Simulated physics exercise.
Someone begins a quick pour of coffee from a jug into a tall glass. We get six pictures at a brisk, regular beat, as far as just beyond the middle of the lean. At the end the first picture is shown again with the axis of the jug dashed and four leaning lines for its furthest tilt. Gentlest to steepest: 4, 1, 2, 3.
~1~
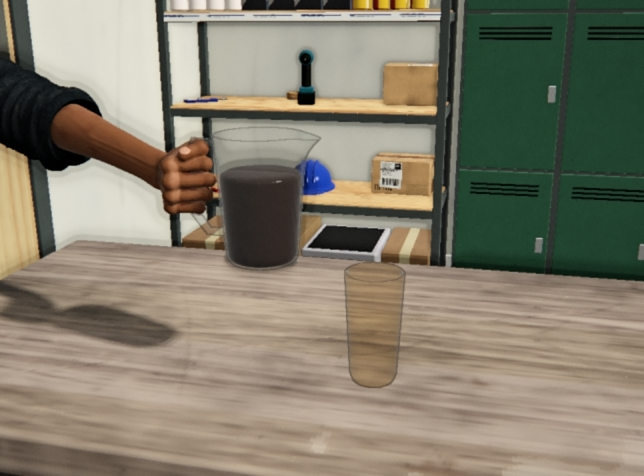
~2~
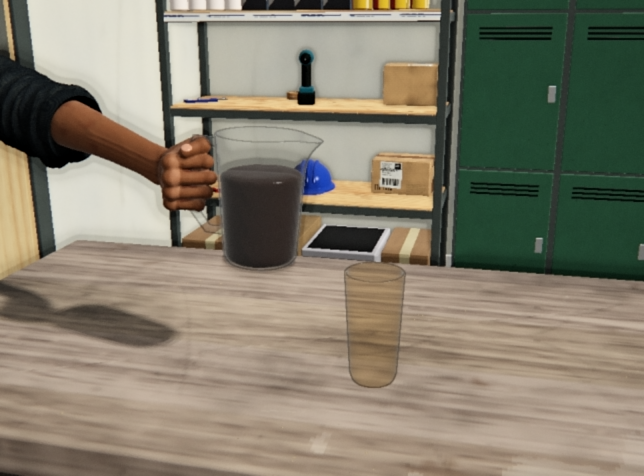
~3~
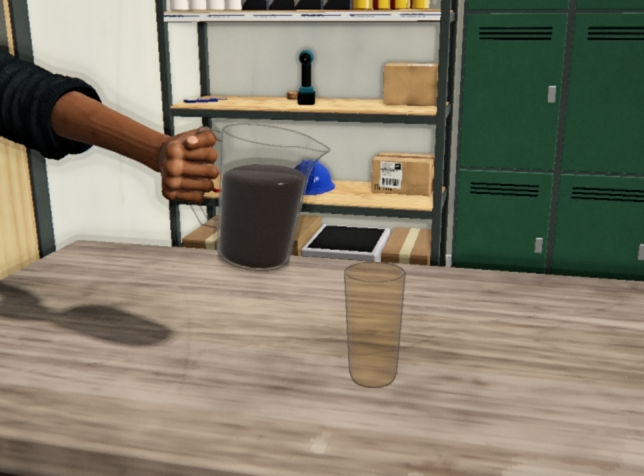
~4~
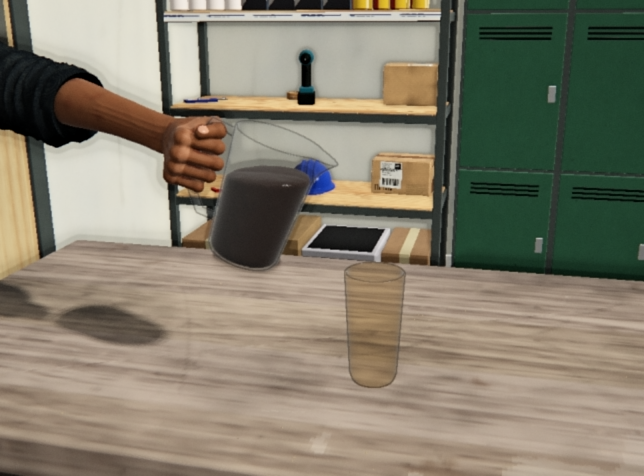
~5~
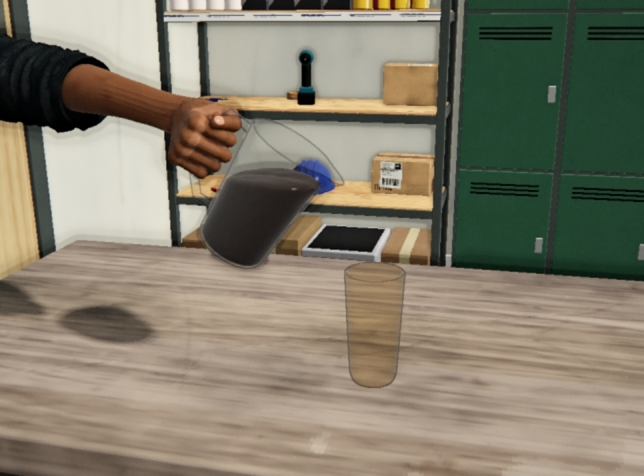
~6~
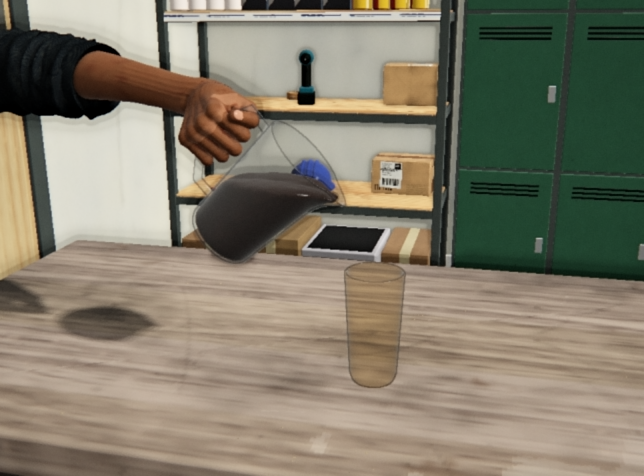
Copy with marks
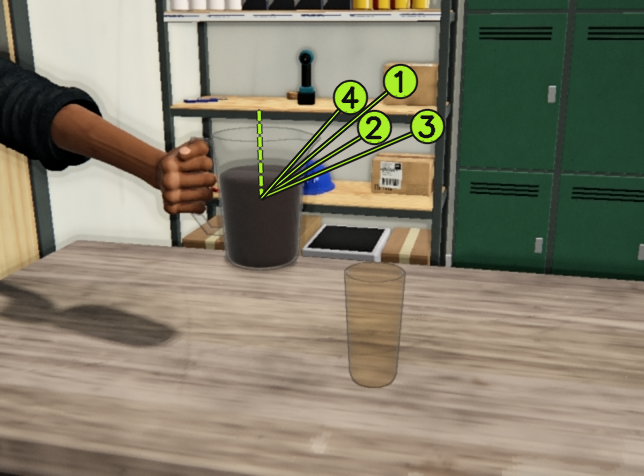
The clip opens with a hand gripping the handle of a clear jug of dark liquid, held upright to the left of an empty tall glass on a wooden table. Slowly at first, then more steeply, the hand rises and tilts the jug rightward, the liquid sliding toward its lip.
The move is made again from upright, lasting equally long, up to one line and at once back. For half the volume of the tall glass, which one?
It is 3.
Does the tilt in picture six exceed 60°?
No, it does not.
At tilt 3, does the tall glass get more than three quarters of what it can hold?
No, less.
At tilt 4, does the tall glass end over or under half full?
Under half.
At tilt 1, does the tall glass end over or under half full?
Under.
In lime, 1 at (387, 92); 2 at (360, 137); 3 at (412, 133); 4 at (339, 110).
For tilt 1, the tall glass ends with about 16 % of what it can hold.
For tilt 2, the tall glass ends with about 31 % of what it can hold.
For tilt 3, the tall glass ends with about 50 % of what it can hold.
For tilt 4, the tall glass ends with about 6 % of what it can hold.
